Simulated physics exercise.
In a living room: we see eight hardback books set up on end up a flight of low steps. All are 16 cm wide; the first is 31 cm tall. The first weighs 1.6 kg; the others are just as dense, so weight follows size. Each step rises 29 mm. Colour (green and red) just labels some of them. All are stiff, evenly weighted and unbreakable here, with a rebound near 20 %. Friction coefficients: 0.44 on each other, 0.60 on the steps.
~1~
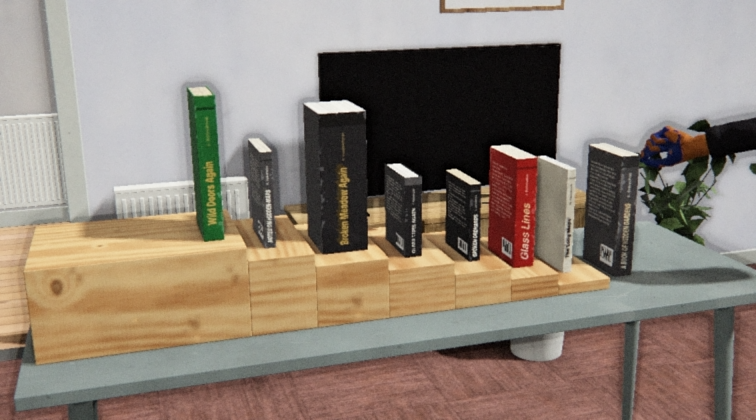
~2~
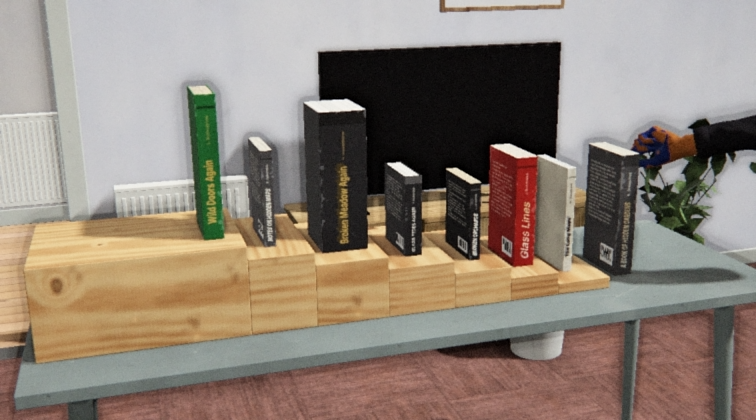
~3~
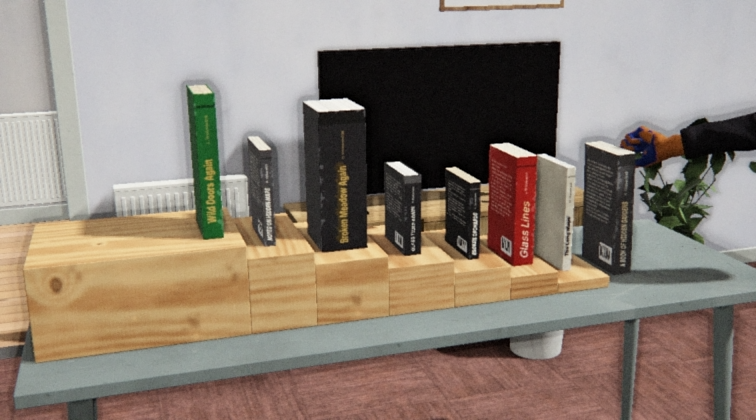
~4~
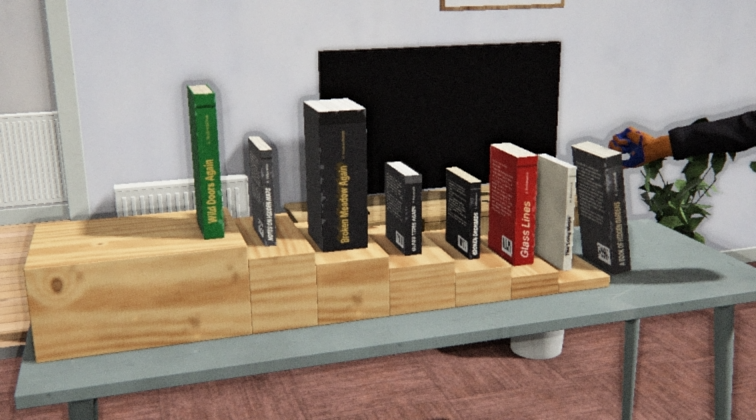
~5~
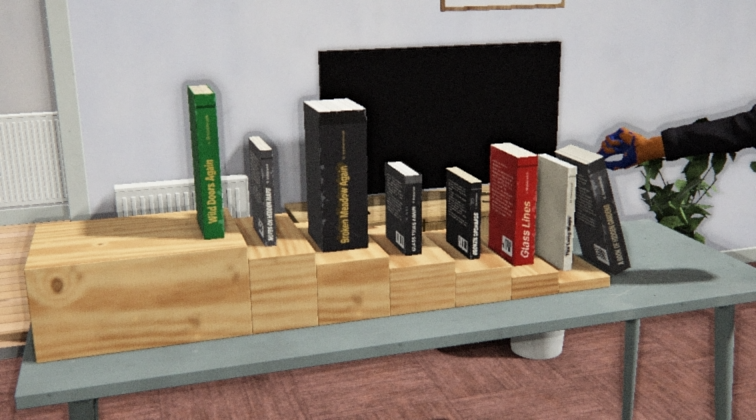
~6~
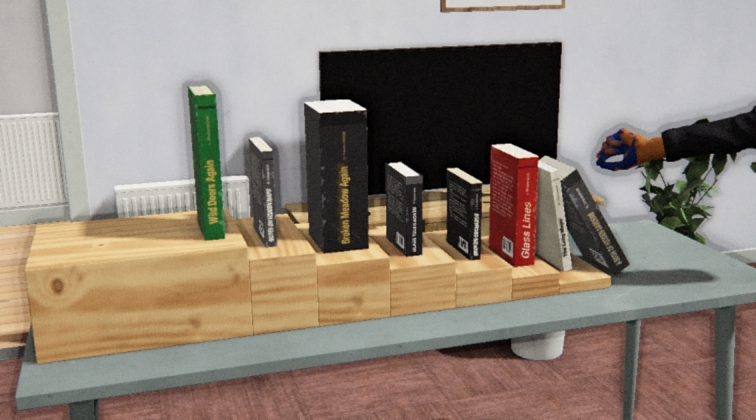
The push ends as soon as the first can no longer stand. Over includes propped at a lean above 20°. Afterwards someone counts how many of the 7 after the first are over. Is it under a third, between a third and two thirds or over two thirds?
Between a third and two thirds of them.
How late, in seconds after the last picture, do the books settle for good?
Near 0.5 s.
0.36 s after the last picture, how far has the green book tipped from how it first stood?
Roughly 0°.
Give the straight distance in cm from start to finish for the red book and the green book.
Moved: Red 10, green 0.
Then, 0.08 s after the last picture, 1 of the 7 other books over; red book leaning 5°.
Then, 0.20 s after the last picture, 2 of the 7 other books over; red book leaning 23°.
Then, 0.30 s after the last picture, 3 of the 7 other books over; red book leaning 46°.
Then, 0.36 s after the last picture, 3 of the 7 other books over; red book leaning 57°.
At rest, 4 of the 7 other books over; red book leaning 63°; green book unmoved. That is 57 per cent. Three left standing. As the last picture would show them, middles, red book near (464, 227), green book near (206, 162).
